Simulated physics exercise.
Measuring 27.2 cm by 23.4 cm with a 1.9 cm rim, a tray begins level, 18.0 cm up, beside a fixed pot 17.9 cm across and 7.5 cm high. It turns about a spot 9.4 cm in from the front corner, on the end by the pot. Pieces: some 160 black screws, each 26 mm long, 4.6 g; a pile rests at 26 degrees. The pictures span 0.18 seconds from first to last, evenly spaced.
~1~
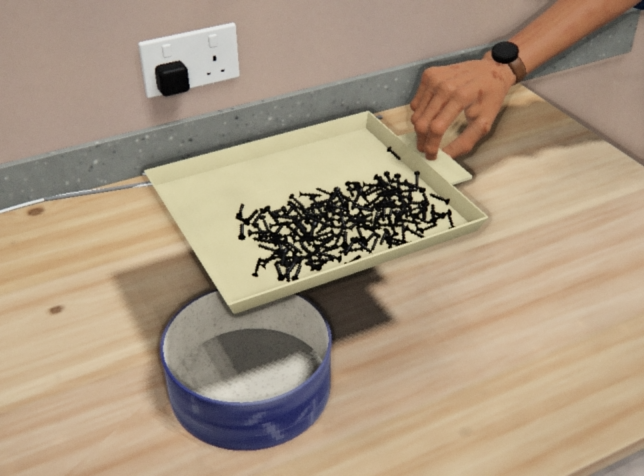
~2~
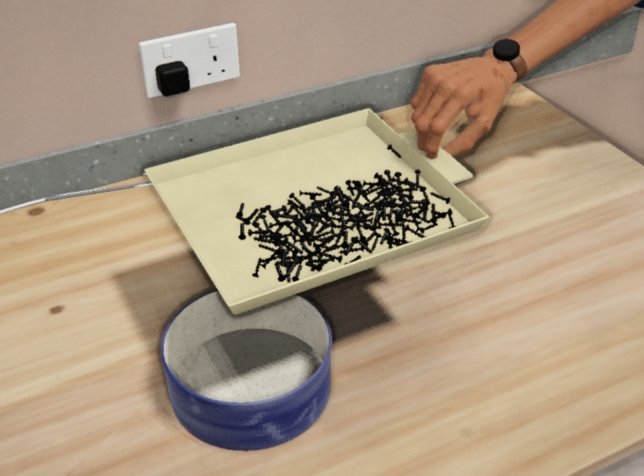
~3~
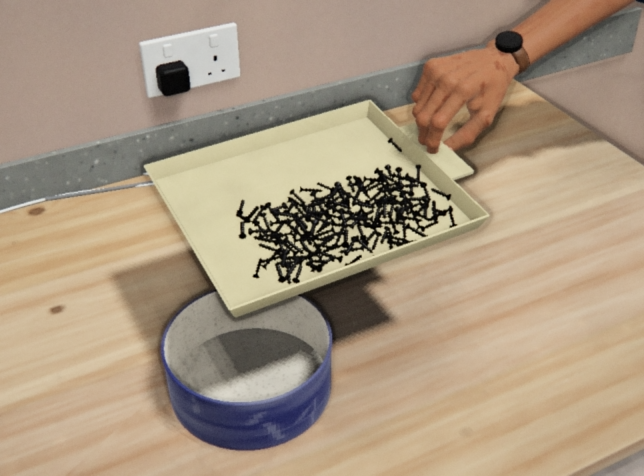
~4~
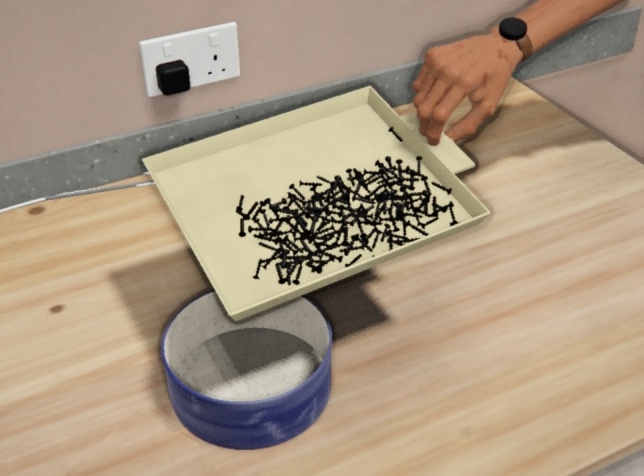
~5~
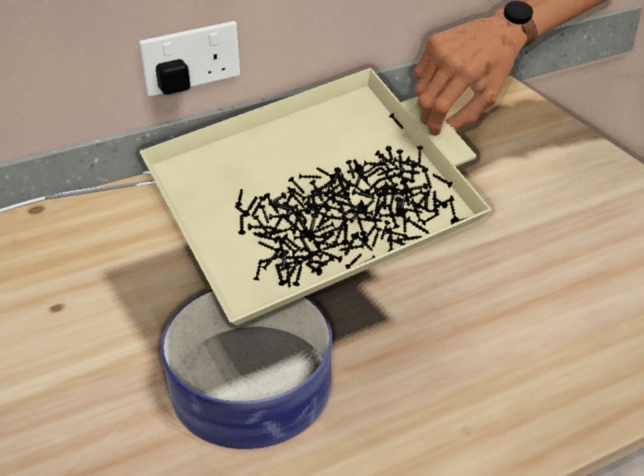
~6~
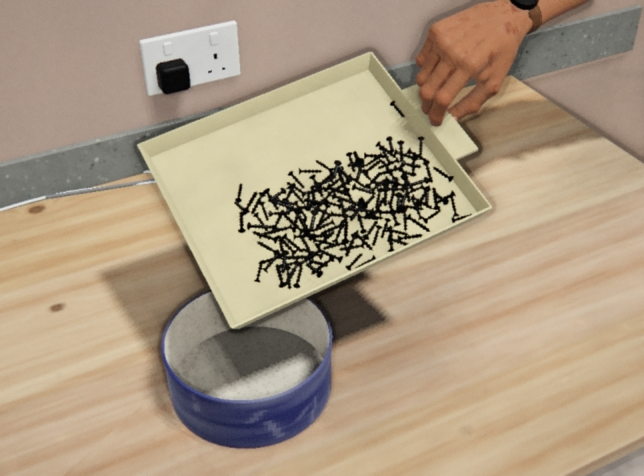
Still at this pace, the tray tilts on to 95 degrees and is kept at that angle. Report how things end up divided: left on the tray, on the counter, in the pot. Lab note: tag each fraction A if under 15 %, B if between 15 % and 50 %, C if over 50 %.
Left on the tray = A, counter = B, pot = C.
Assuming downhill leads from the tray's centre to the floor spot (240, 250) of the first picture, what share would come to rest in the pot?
Near 20 percent, give or take.
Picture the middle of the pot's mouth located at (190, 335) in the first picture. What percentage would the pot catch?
With the pot there, close to 20 per cent.
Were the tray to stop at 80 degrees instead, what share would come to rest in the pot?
I'd say close to 70 percent.
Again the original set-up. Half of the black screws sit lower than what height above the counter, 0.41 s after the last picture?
Around 12 cm up.
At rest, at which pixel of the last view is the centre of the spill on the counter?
I'd put it near (337, 455).
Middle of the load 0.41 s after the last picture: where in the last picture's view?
(298, 328) or thereabouts.
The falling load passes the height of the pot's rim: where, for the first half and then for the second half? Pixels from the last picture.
Early half: About (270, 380); late half: (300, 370).
Then, 0.25 s after the last picture, tilt 57 degrees; the tray holds 100 %, the pot 0 %.
Then, 0.41 s after the last picture, tilt 82 degrees; the tray holds 60 %, the pot 15 %.
Then, 0.70 s after the last picture, tilt 95 degrees; the tray holds 0 %, the pot 65 %.
In the end, tray 0 %, counter 35 %, pot 65 %.
